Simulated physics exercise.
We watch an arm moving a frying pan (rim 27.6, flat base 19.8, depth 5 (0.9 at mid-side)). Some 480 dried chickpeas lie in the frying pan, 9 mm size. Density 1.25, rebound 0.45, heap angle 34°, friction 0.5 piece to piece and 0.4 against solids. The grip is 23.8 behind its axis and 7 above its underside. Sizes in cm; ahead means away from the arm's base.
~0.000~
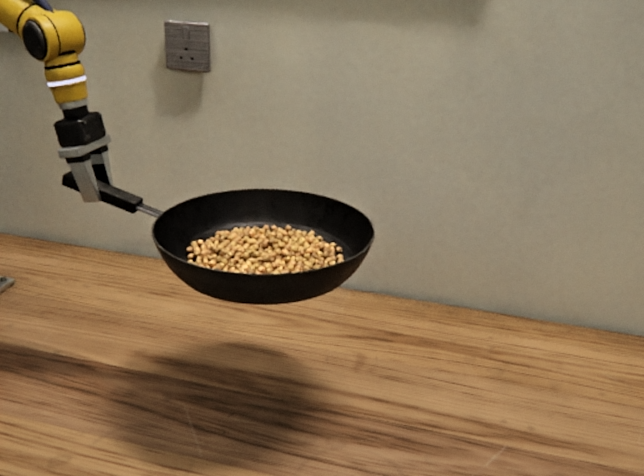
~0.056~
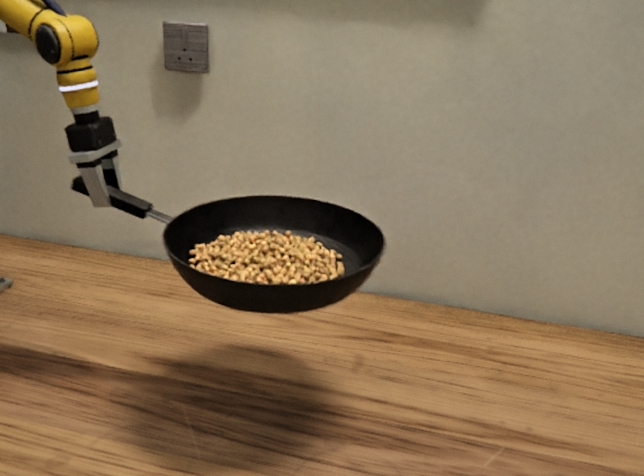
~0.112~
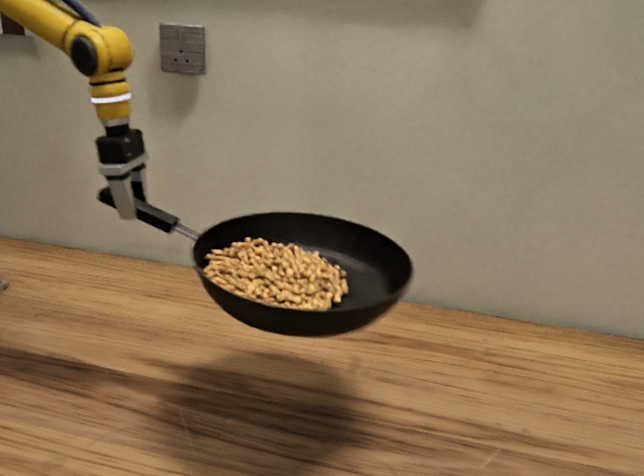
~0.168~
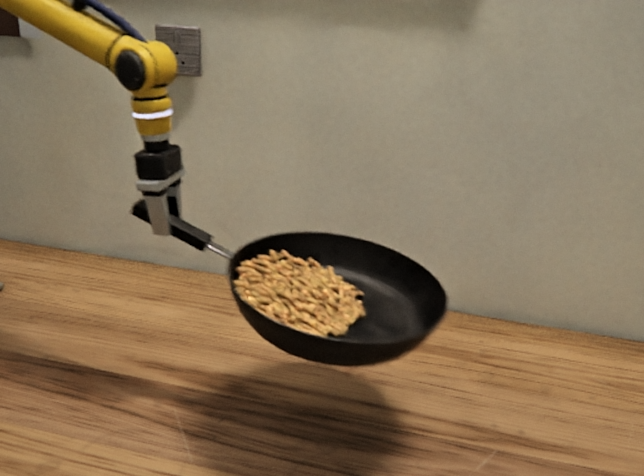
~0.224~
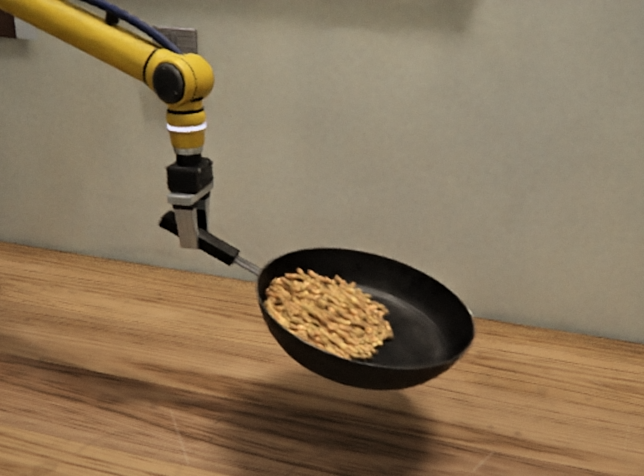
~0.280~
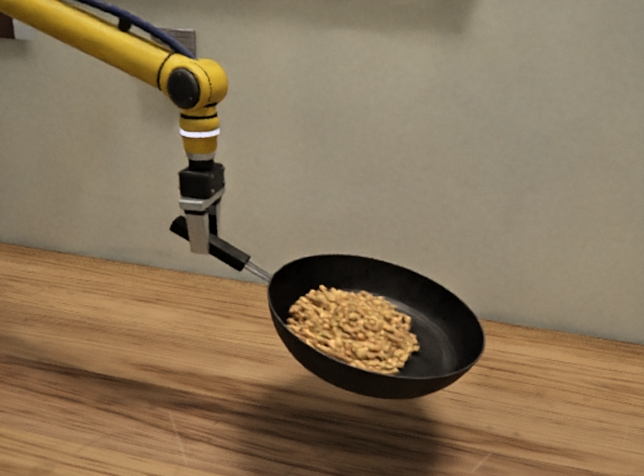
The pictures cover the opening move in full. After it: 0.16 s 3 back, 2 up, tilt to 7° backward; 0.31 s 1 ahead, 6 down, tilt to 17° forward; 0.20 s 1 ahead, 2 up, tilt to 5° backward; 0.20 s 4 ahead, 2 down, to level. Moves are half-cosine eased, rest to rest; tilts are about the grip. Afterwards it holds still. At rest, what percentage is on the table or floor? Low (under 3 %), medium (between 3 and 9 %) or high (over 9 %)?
Answer: High; over 9 % of the dried chickpeas finish on the table or floor.
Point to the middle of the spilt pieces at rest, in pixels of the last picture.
Around (489, 464).
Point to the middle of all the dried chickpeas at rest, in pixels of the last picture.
At about (474, 357).
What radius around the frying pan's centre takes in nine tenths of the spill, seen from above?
About 30 cm.
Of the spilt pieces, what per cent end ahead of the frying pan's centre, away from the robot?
Some 90 per cent.
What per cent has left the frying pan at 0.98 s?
Some 35 per cent.
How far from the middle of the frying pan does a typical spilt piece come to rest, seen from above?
Roughly 14 cm.
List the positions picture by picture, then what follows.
The first frame shows frying pan middle at (265, 245), level; upper third of the load around (264, 253), from x 190 to 340, top at y 230; 476 in the frying pan.
The second frame shows frying pan middle at (275, 253), level; upper third of the load around (260, 259), from x 190 to 340, top at y 235.
The third frame shows frying pan middle at (302, 274), tilted 3° forward; upper third of the load around (246, 269), from x 205 to 345, top at y 240.
The fourth frame shows frying pan middle at (335, 298), tilted 7° forward; upper third of the load around (262, 284), from x 235 to 360, top at y 255.
The fifth frame shows frying pan middle at (362, 318), tilted 9° forward; upper third of the load around (291, 302), from x 265 to 390, top at y 270.
The sixth frame shows frying pan middle at (372, 326), tilted 10° forward; upper third of the load around (318, 317), from x 290 to 415, top at y 290; 476 in the frying pan.
By 0.63 s, tilted 9° forward, highest piece 36 above the table; 327 in the frying pan, 149 in flight or on a rim.
By 0.98 s, tilted 5° backward, highest piece 26 above the table; 310 in the frying pan, 164 on the table or floor, 2 in flight or on a rim.
By 1.35 s, level, highest piece 18 above the table; 310 in the frying pan, 166 on the table or floor.
By 2.40 s, level, highest piece 18 above the table; 310 in the frying pan, 166 on the table or floor.
Final count, 310 in the frying pan, 166 on the table or floor. That is 35 % on the table or floor.
